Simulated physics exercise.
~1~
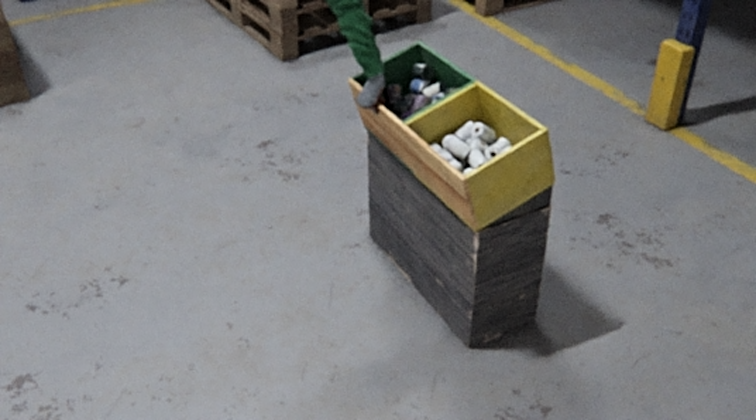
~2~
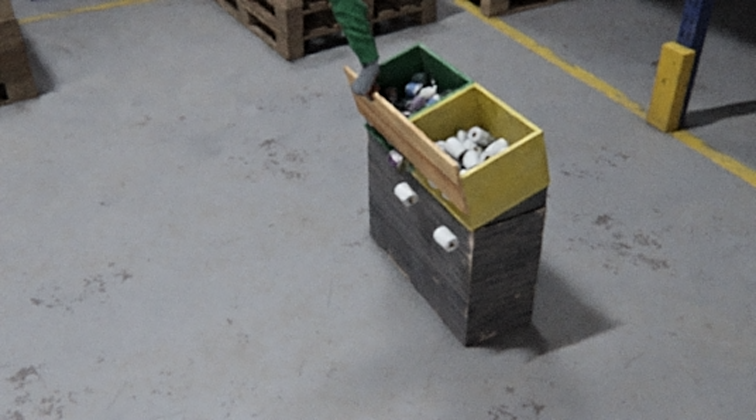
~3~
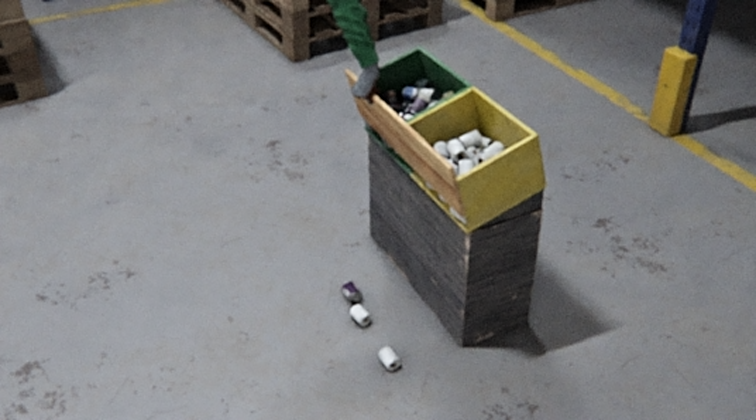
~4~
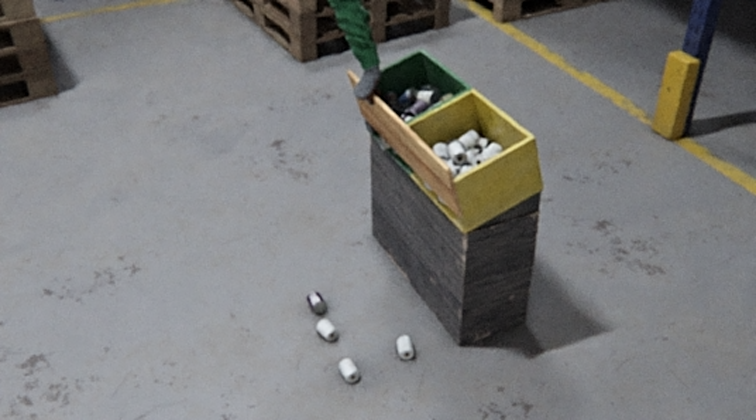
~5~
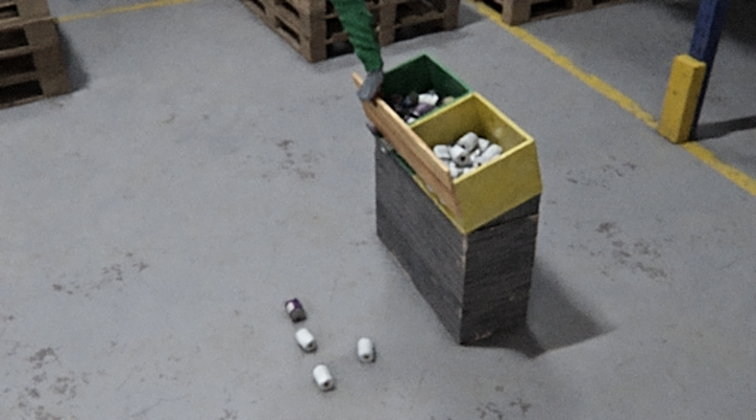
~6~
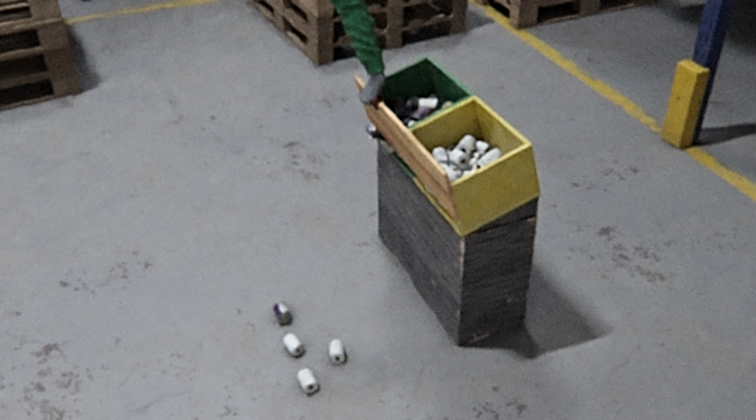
A gloved hand lifts a wooden gate, and four small pieces drop and roll left.
